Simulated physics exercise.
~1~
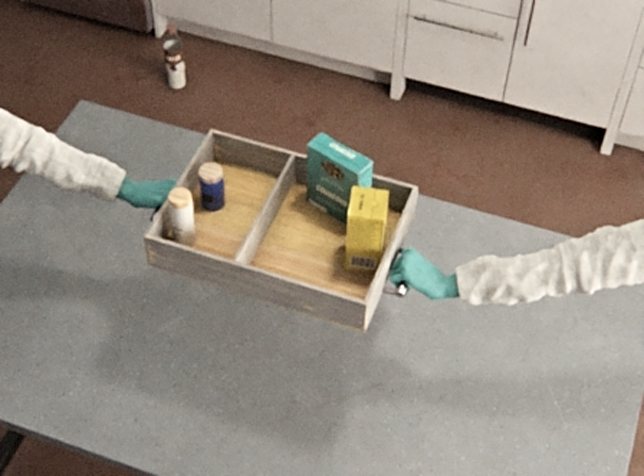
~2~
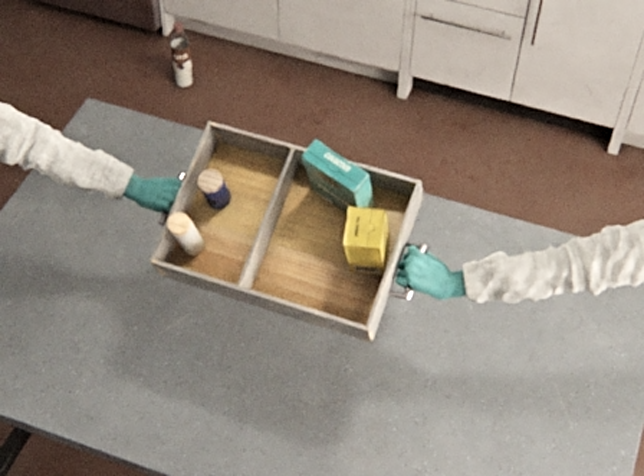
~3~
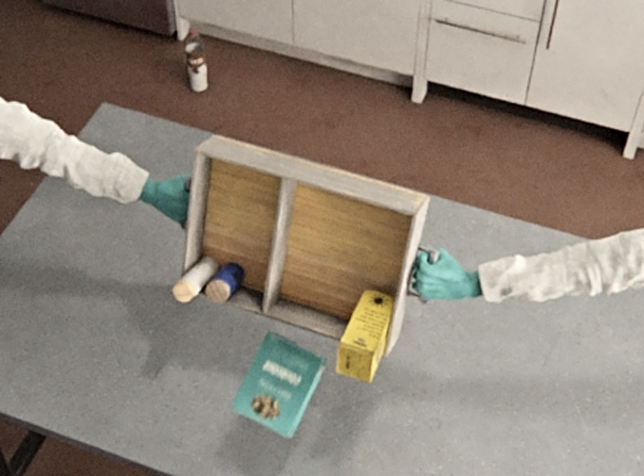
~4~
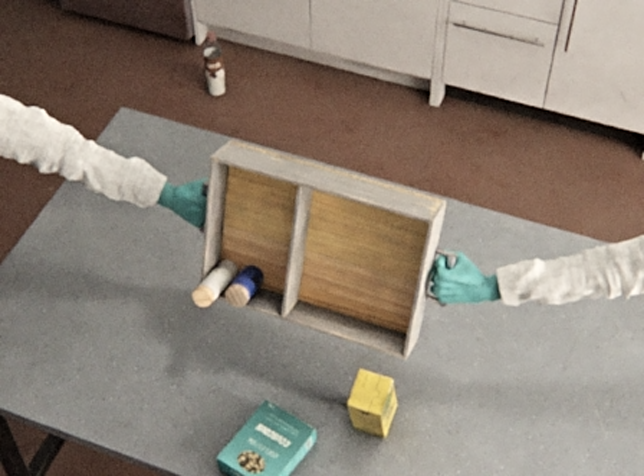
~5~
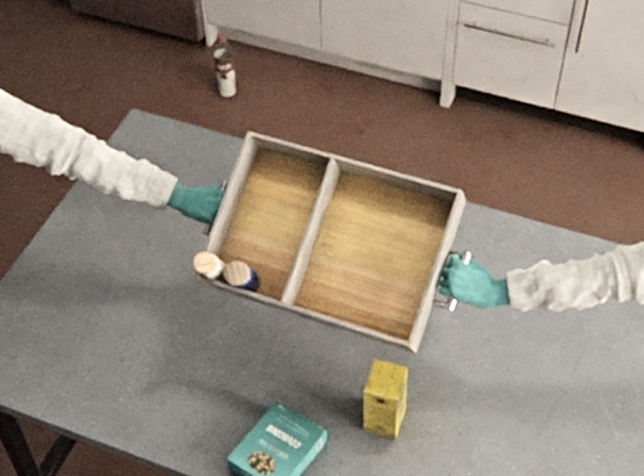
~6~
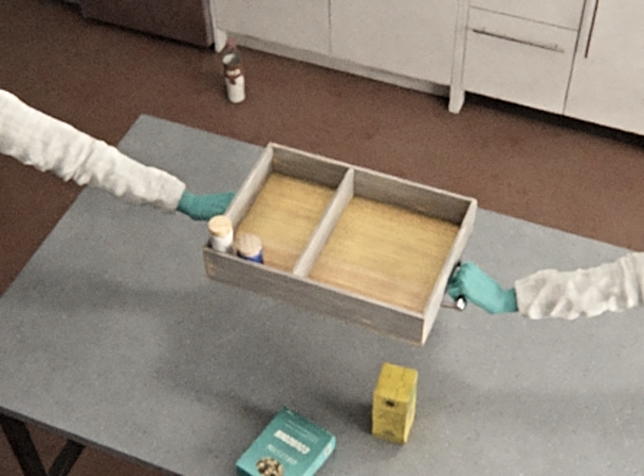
Gloved hands tip a wooden crate forward, spilling turquoise and yellow boxes, then level it.
